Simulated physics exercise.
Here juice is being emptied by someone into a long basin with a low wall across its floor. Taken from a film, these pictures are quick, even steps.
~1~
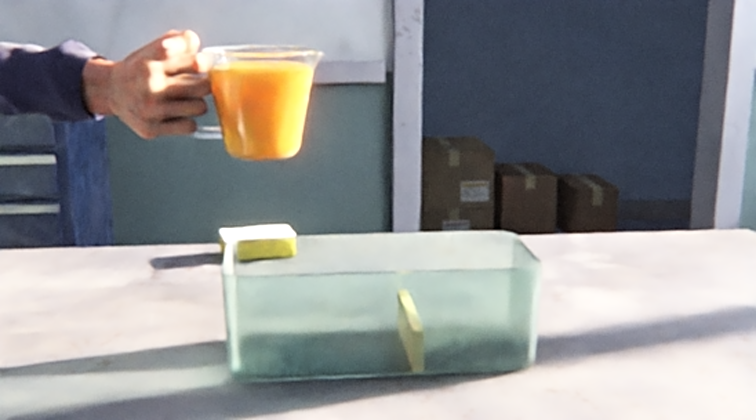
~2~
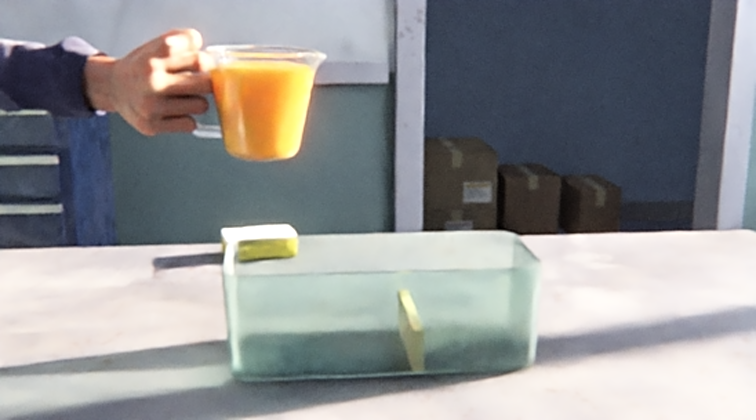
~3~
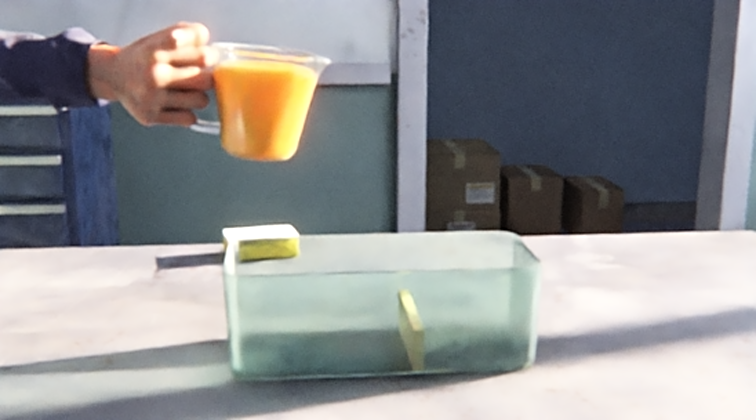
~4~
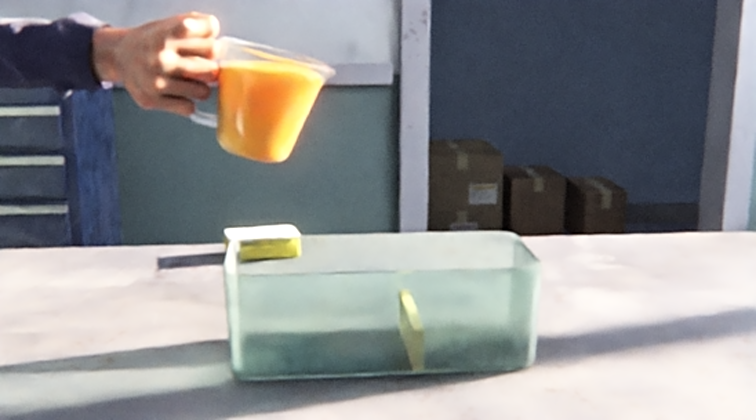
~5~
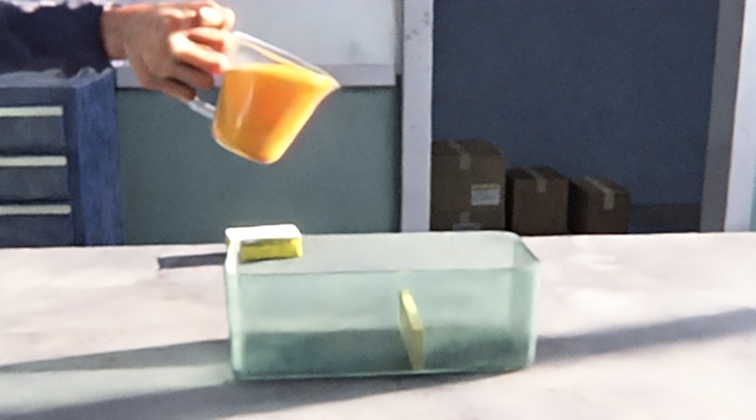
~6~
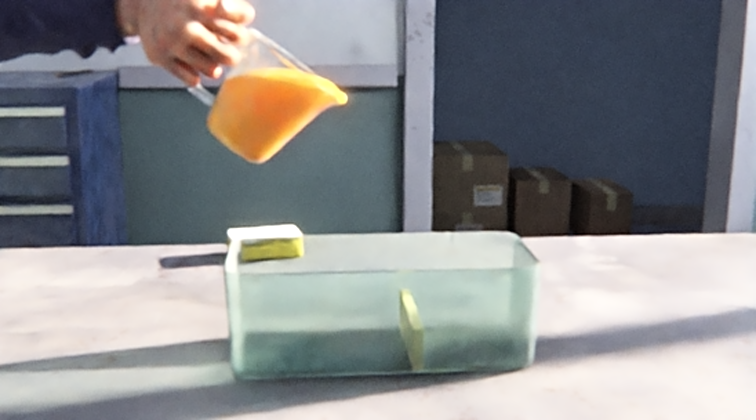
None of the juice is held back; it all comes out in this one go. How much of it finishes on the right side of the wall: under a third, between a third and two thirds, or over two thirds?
Under a third.
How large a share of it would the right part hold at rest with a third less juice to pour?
Best guess: Around 5 %.
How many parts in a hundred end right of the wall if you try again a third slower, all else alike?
It comes to 15 per cent or so.
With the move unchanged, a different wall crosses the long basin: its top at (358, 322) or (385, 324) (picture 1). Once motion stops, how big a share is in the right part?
Roughly 75 % and then 40 %.
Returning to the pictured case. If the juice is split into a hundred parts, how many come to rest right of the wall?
Close to 10 per cent.
A moment on, the measuring jug is tipped right over and 32 per cent is still to pour, 25 is left of the wall and 5 right of it.
Next, the measuring jug is tipped right over and 1 per cent is still to pour, 81 is left of the wall and 7 right of it.
Then the measuring jug is tipped right over and 0 per cent is still to pour, 81 is left of the wall and 10 right of it.
Later the measuring jug is tipped right over and 0 per cent is still to pour, 81 is left of the wall and 11 right of it.
At rest 81 per cent lies left of the wall, 11 right of it and 7 outside.
